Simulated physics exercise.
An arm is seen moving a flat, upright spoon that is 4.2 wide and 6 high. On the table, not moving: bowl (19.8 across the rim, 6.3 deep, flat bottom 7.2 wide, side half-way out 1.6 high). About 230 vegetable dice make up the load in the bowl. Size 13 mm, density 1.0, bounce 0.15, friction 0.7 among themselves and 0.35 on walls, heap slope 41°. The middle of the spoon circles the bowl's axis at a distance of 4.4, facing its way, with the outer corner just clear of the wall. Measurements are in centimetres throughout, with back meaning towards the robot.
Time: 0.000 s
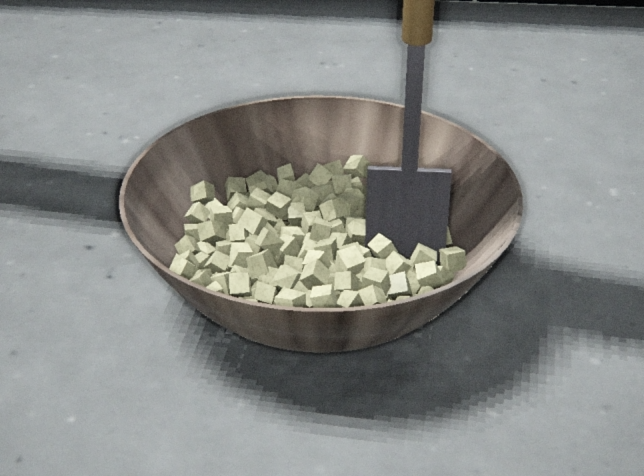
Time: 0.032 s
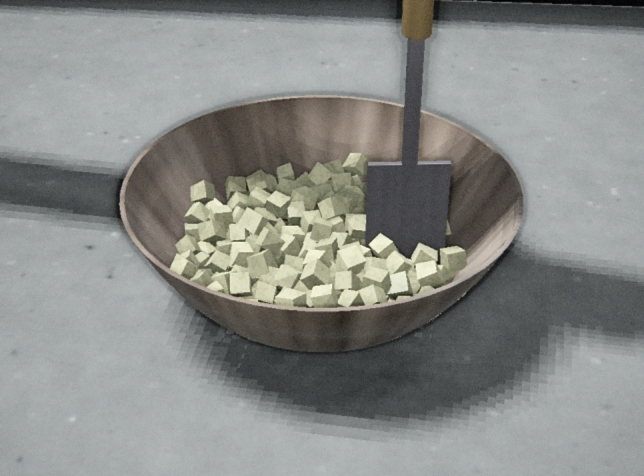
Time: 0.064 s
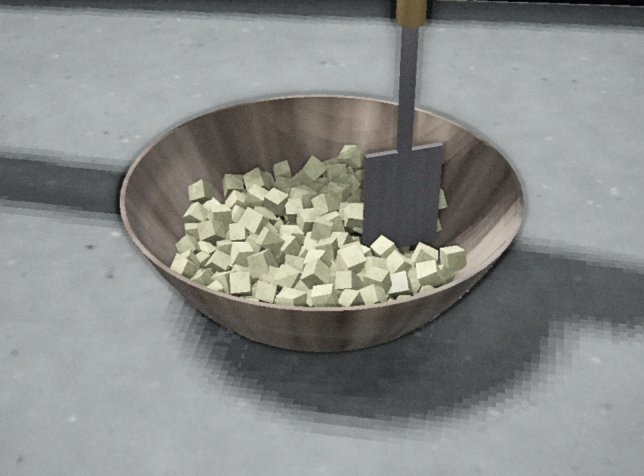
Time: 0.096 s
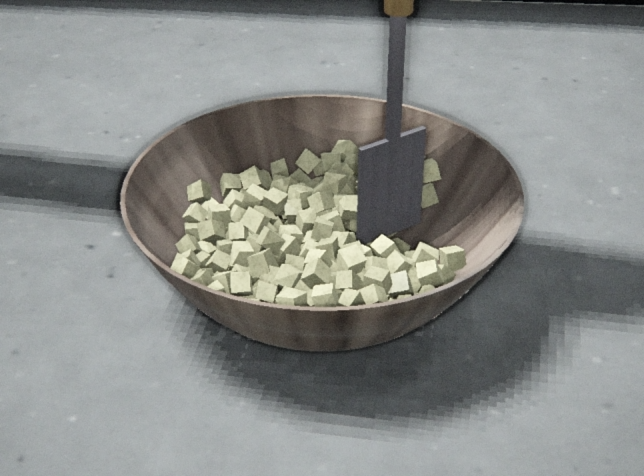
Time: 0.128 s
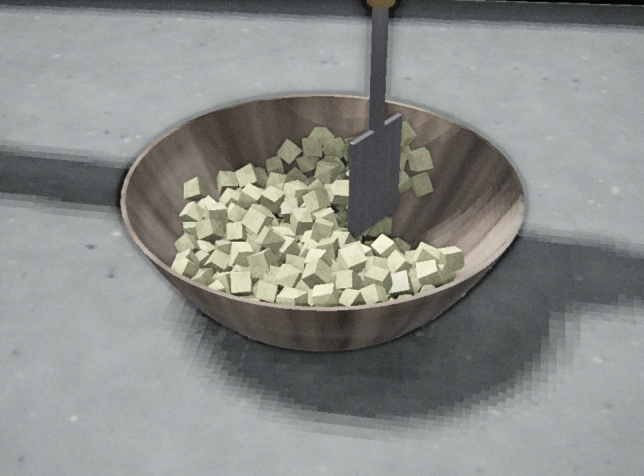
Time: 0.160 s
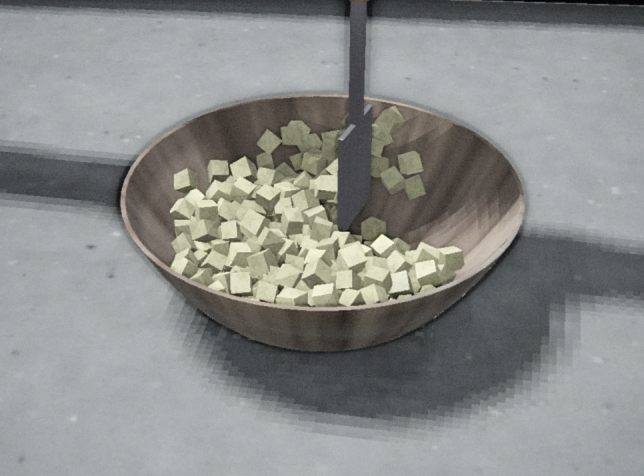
In a wooden bowl, a flat spatula sweeps back and leftward, pushing pale green cubes along.
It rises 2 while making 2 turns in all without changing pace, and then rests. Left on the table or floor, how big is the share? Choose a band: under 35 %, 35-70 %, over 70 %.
Band: Under 35 %.
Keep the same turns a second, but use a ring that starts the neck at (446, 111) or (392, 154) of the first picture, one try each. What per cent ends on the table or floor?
Roughly 5 and 10 per cent.
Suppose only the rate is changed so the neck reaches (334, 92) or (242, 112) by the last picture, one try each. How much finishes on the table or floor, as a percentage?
Around 20 and 50 per cent respectively.
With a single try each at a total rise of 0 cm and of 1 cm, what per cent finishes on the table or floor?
Some 30 and some 25 per cent.
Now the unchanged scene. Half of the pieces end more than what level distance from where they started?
Level distance: About 10 cm.
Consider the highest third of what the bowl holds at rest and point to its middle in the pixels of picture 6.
In the final view it lies around (326, 270).
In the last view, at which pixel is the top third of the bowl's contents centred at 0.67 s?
About (455, 210) in the last picture.
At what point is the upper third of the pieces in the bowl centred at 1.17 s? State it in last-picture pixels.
The centre lies near (252, 284) in the last picture.
After 0.67 s, 326° round, highest piece 8 above the table; 209 in the bowl, 14 on the table or floor, 8 in flight or on the tool.
After 1.17 s, 222° round, highest piece 8 above the table; 191 in the bowl, 39 on the table or floor, 1 in flight or on the tool.
After 1.63 s, 0° round, highest piece 6 above the table; 191 in the bowl, 40 on the table or floor.
After 2.33 s, 0° round, highest piece 6 above the table; 191 in the bowl, 40 on the table or floor.
At rest, 191 in the bowl, 40 on the table or floor. That is 17 % on the table or floor.
